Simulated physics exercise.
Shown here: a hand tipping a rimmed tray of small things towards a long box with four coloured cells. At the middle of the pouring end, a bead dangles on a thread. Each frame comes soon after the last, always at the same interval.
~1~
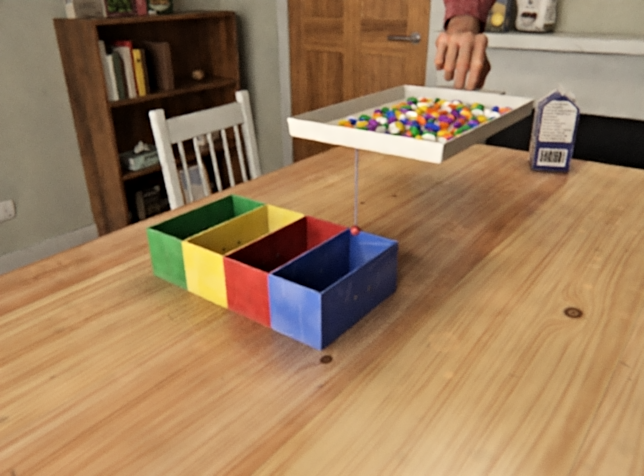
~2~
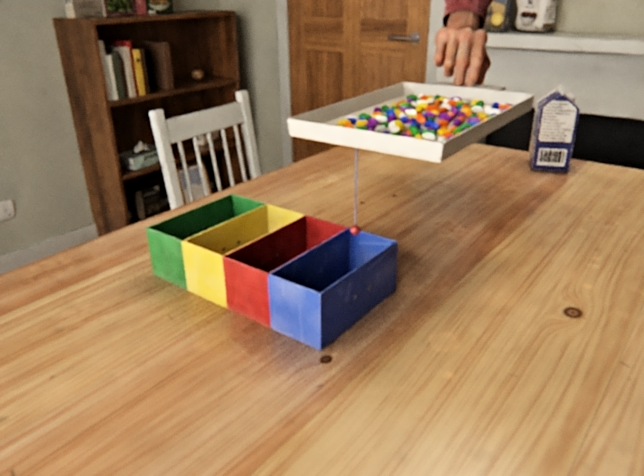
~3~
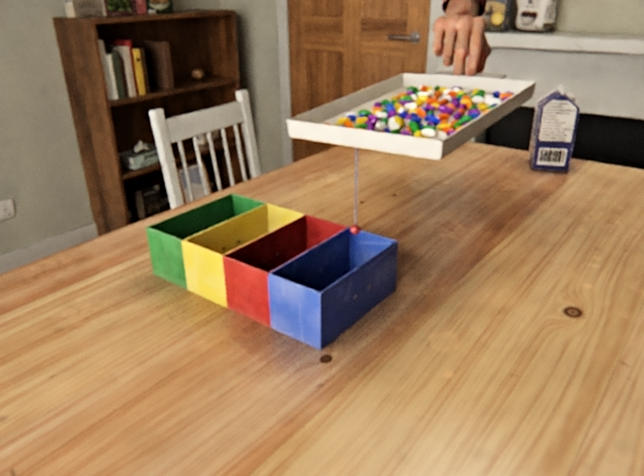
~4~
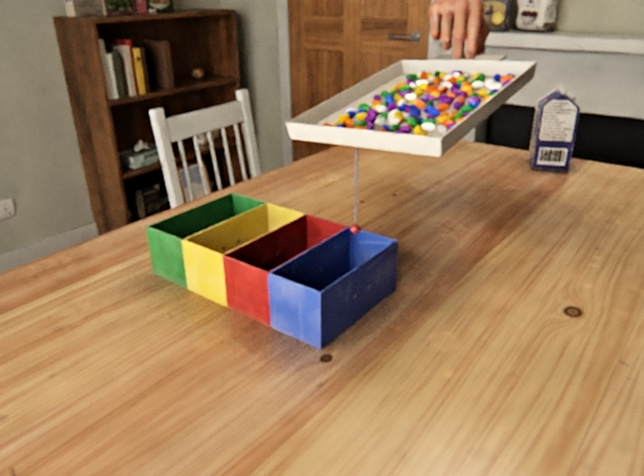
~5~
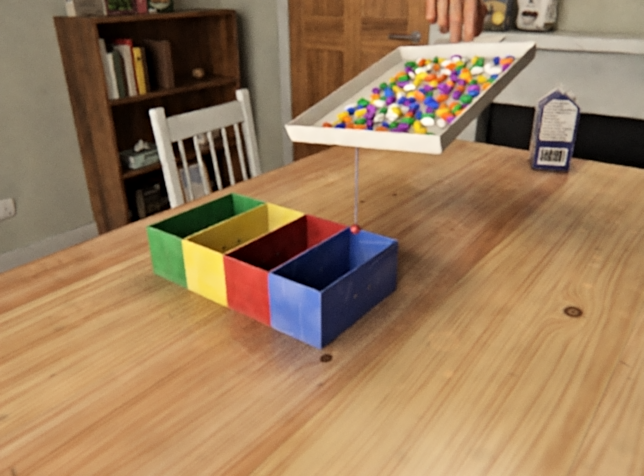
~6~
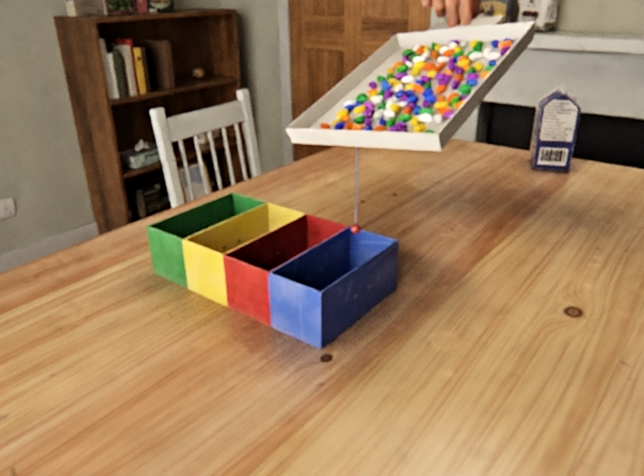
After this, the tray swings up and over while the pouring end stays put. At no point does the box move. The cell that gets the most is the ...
... Red one.
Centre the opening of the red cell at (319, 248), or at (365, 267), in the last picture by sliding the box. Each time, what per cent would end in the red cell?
The first position comes out at 30 per cent, the other at 10 per cent.
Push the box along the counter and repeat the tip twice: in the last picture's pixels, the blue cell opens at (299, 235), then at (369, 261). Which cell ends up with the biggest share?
Run one gives the blue cell; run two gives the cell in yellow.
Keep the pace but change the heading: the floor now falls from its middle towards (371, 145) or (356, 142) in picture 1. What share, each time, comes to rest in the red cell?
30 and 40 per cent, in that order.
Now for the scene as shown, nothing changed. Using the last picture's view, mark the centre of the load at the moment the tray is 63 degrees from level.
The middle of the pieces lands at roughly (343, 103).
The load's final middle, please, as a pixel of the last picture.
Near (291, 286), more or less.
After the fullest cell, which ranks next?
The answer here is the blue one.
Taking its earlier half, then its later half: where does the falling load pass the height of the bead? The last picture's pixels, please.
It passes near (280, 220) first and then near (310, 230).
Soon, tray tipped steeply; all on the tray.
A while on, tray tipped past a quarter turn; most on the tray; a small part in the red cell; a stray few in the yellow cell; a stray few in the blue cell; a stray few falling or outside the box.
Towards the end, tray tipped past a quarter turn; about two thirds in the red cell; about a quarter in the blue cell; a small part in the yellow cell; a stray few falling or outside the box.
Finally, tray tipped past a quarter turn; about two thirds in the red cell; about a quarter in the blue cell; a small part in the yellow cell; none in the green cell; a stray few outside the box.
